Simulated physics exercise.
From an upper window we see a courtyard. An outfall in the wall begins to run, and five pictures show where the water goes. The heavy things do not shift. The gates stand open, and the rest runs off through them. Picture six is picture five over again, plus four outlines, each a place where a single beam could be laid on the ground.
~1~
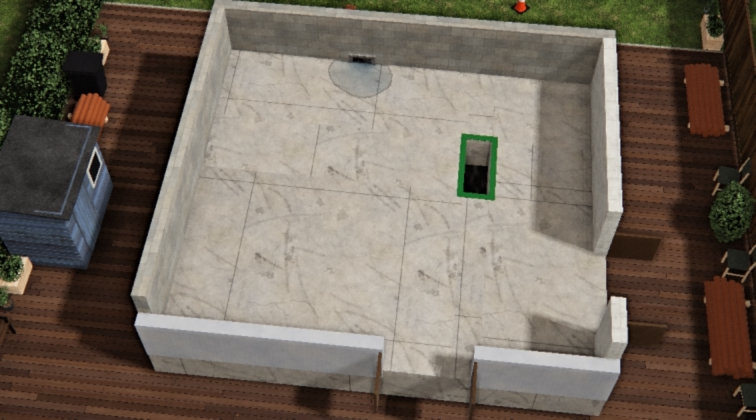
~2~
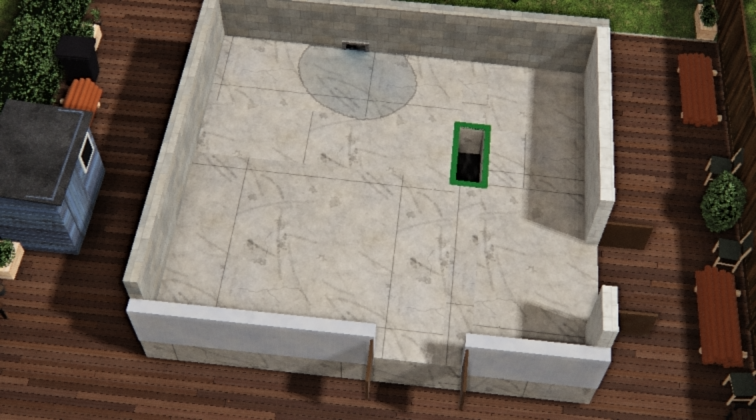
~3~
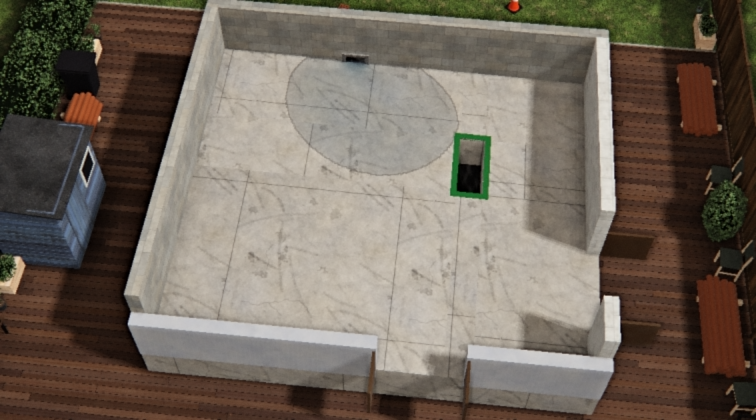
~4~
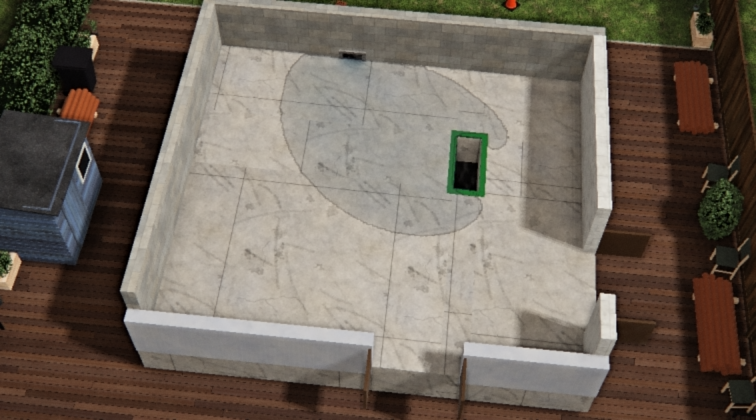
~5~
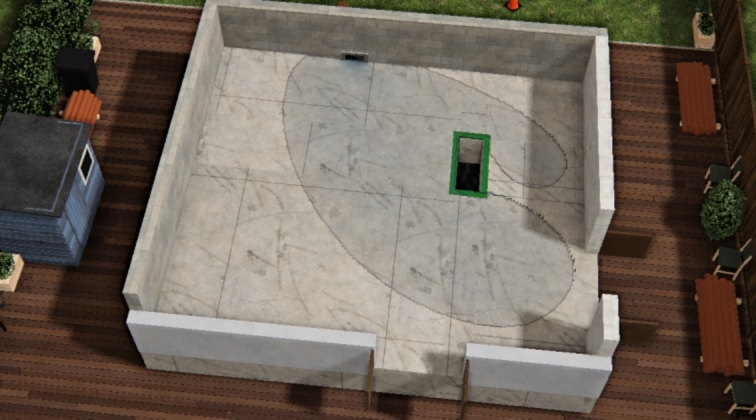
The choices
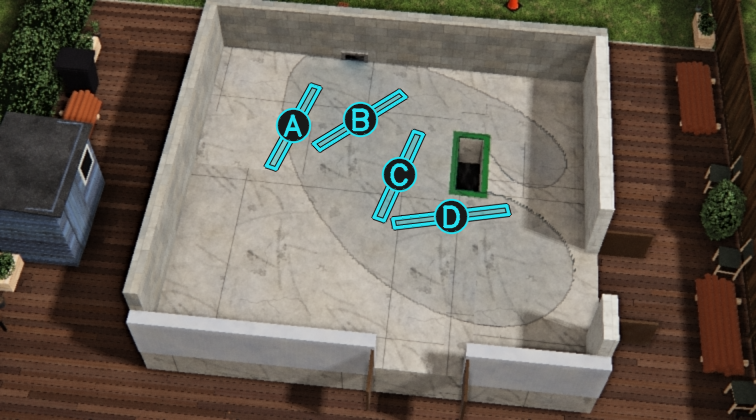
In a walled courtyard seen from above, water spread from the back wall across the pale stone floor, reached the green-edged drain pit, and fanned past both sides of it toward the lower right.
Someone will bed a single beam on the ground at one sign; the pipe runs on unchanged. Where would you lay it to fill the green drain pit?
Go for D.
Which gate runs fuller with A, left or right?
The right gate.
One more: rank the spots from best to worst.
The order is D, A, C, B.
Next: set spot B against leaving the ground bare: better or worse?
Worse.
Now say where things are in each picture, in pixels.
The first frame shows outfall at (362, 59); green drain pit at (478, 166); open gate at (427, 363); open gate at (594, 295); front seen at (379, 89), 2 % of the ground wet; green drain pit still dry.
The second frame shows front seen at (401, 105), 7 % of the ground wet; green drain pit still dry.
The third frame shows front seen at (379, 173), 15 % of the ground wet; green drain pit still dry.
The fourth frame shows front seen at (446, 228), 25 % of the ground wet; green drain pit taking water.
The fifth frame shows front seen at (527, 318), 39 % of the ground wet; green drain pit taking water.
On the marked copy, A from (271, 167) to (315, 86); B from (316, 146) to (402, 94); C from (379, 219) to (418, 132); D from (393, 223) to (507, 209).
With A, about 36 % of the stream goes into the green drain pit, about 64 % out by the gates.
With B, about 8 % of the stream goes into the green drain pit, about 92 % out by the gates.
With C, about 22 % of the stream goes into the green drain pit, about 78 % out by the gates.
With D, about 58 % of the stream goes into the green drain pit, about 42 % out by the gates.
